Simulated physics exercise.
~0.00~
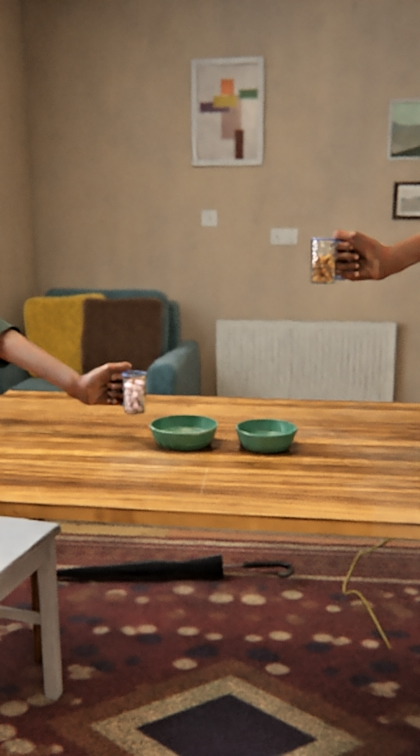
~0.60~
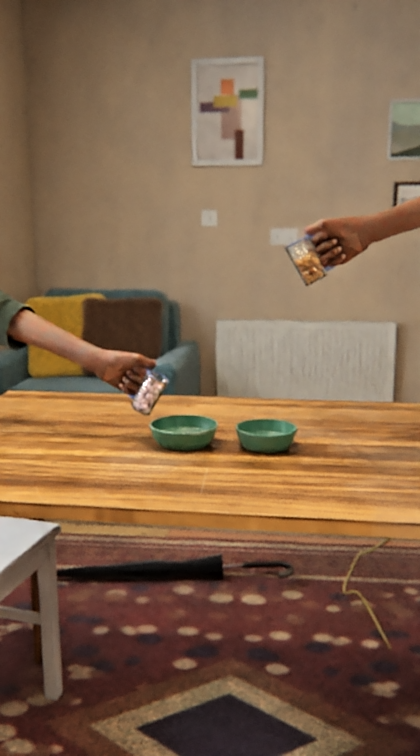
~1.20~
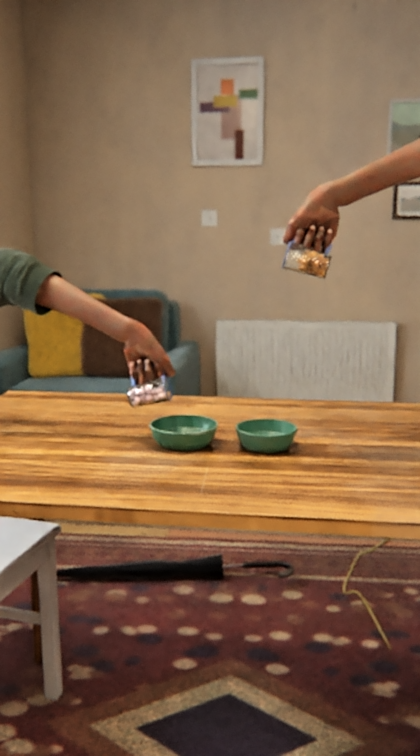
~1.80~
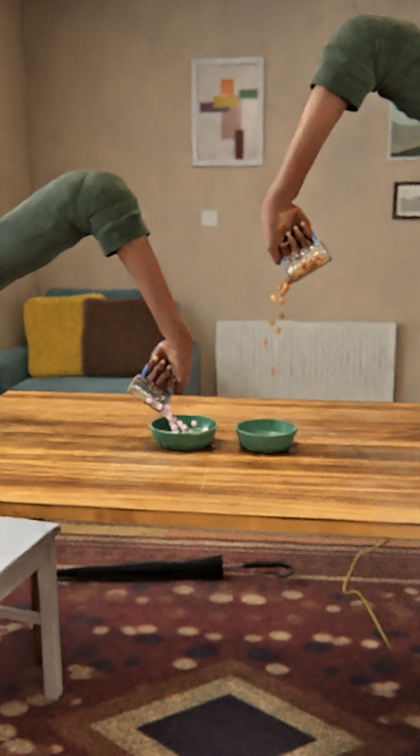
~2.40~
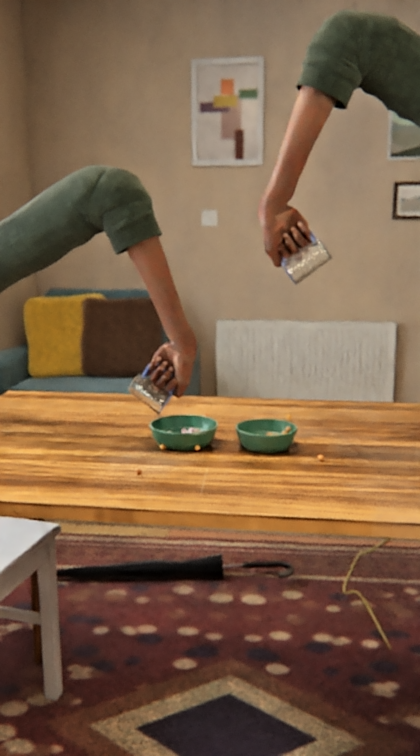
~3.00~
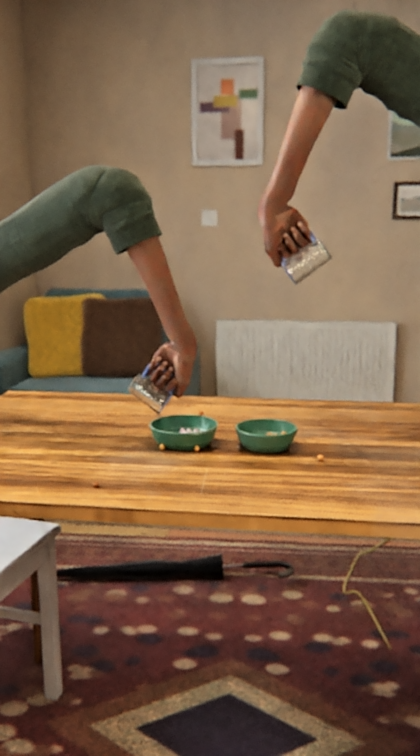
Two hands tipping clear cups of small pieces over green bowls, the higher right pour leaving a few scattered on the table.
